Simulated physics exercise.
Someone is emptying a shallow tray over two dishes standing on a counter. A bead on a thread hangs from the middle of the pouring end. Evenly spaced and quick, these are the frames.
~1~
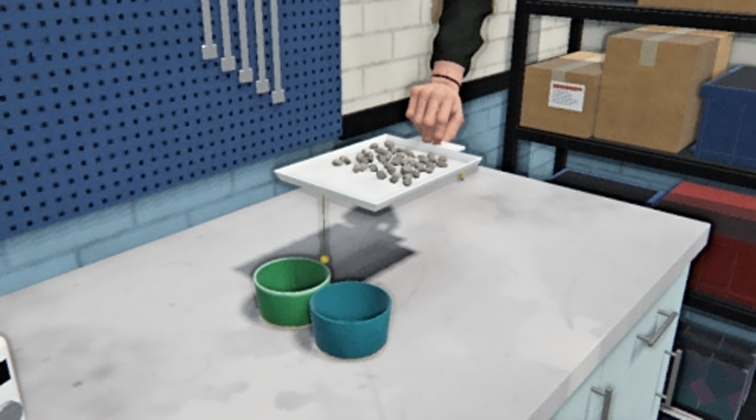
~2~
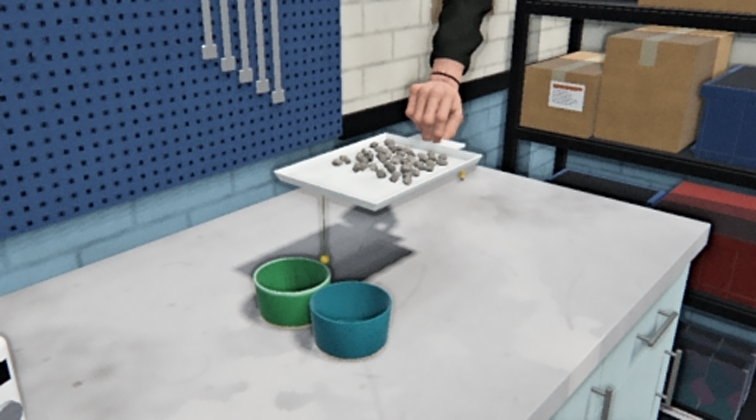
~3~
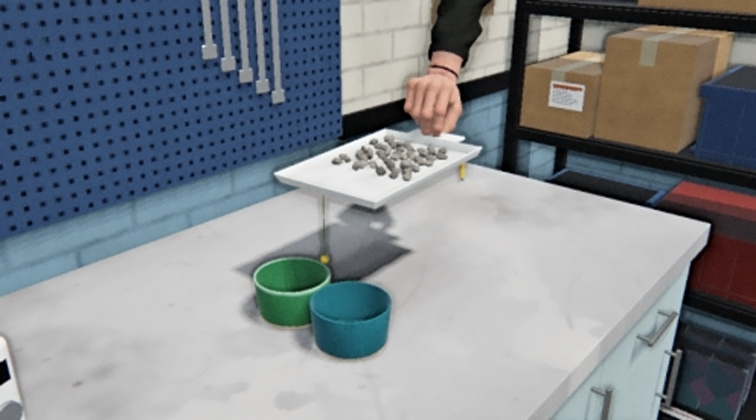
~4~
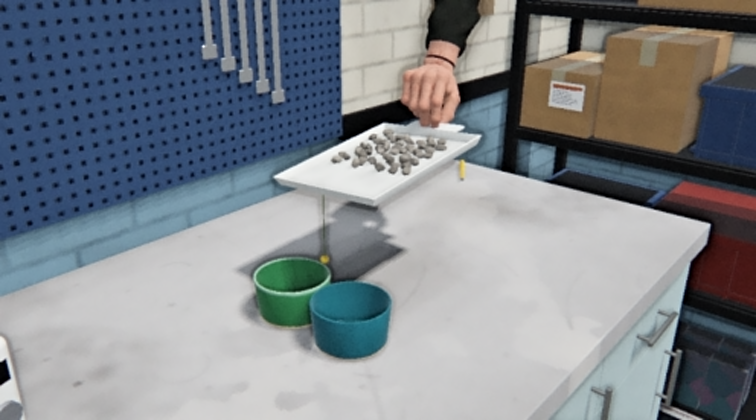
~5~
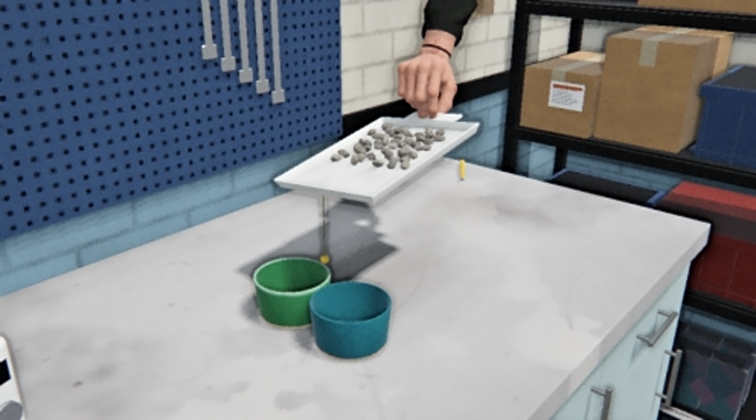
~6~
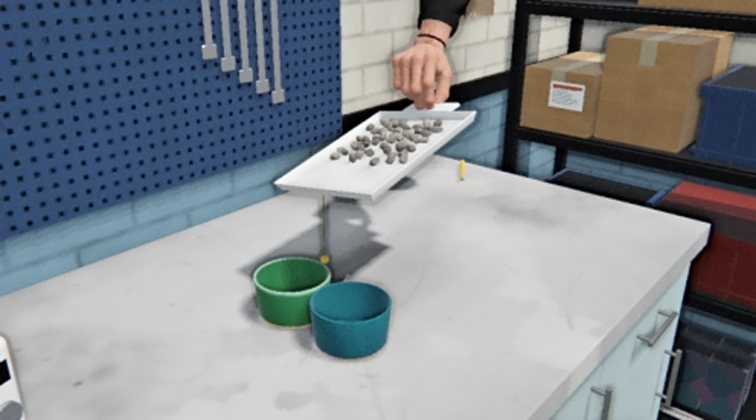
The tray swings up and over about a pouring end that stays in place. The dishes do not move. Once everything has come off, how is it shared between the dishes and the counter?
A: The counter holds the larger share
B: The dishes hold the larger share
The counter holds the larger share (A).
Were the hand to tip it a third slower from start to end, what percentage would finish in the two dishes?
About 20 per cent.
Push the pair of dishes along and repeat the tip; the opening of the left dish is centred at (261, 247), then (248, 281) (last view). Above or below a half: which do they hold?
Result, first setup: The bulk; second setup: The minor share.
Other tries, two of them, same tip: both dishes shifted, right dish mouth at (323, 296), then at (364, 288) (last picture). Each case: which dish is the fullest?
Result, try one: The left of the two; try two: The left of the two.
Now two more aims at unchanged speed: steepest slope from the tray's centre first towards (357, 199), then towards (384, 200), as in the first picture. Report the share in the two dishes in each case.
Somewhere close to 80 % the first time, 60 % the second.
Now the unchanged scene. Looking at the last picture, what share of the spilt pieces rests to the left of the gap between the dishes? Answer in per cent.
Near 90 per cent.
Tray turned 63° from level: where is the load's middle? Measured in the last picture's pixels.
(289, 196).
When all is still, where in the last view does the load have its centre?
(262, 289).
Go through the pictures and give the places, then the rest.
The first picture shows corners of the pouring end at (280, 171) and (375, 202), level; middle of the load at (395, 163), bits of gravel; left dish at (265, 304); right dish at (323, 334); bead on its thread at (325, 259).
The second picture shows corners of the pouring end at (280, 171) and (375, 201), level; middle of the load at (395, 162).
The third picture shows corners of the pouring end at (280, 173) and (374, 199), tipped barely, lowest at the left corner; middle of the load at (395, 158).
The fourth picture shows corners of the pouring end at (279, 176) and (373, 196), tipped a little, lowest at the left corner; middle of the load at (394, 152).
The fifth picture shows corners of the pouring end at (279, 178) and (372, 194), tipped a little, lowest at the left corner; middle of the load at (393, 147).
The sixth picture shows corners of the pouring end at (280, 181) and (371, 191), tipped clearly, lowest at the left corner; middle of the load at (391, 141); left dish at (265, 304); right dish at (323, 334).
Soon, tray tipped steeply; about half on the tray; about a quarter outside both; about a third in the air.
A while on, tray tipped past a quarter turn; a small part in the left dish; most outside both.
Towards the end, tray tipped past a quarter turn; a small part in the left dish; most outside both.
Finally, tray tipped past a quarter turn; none in the right dish; a small part in the left dish; most outside both.
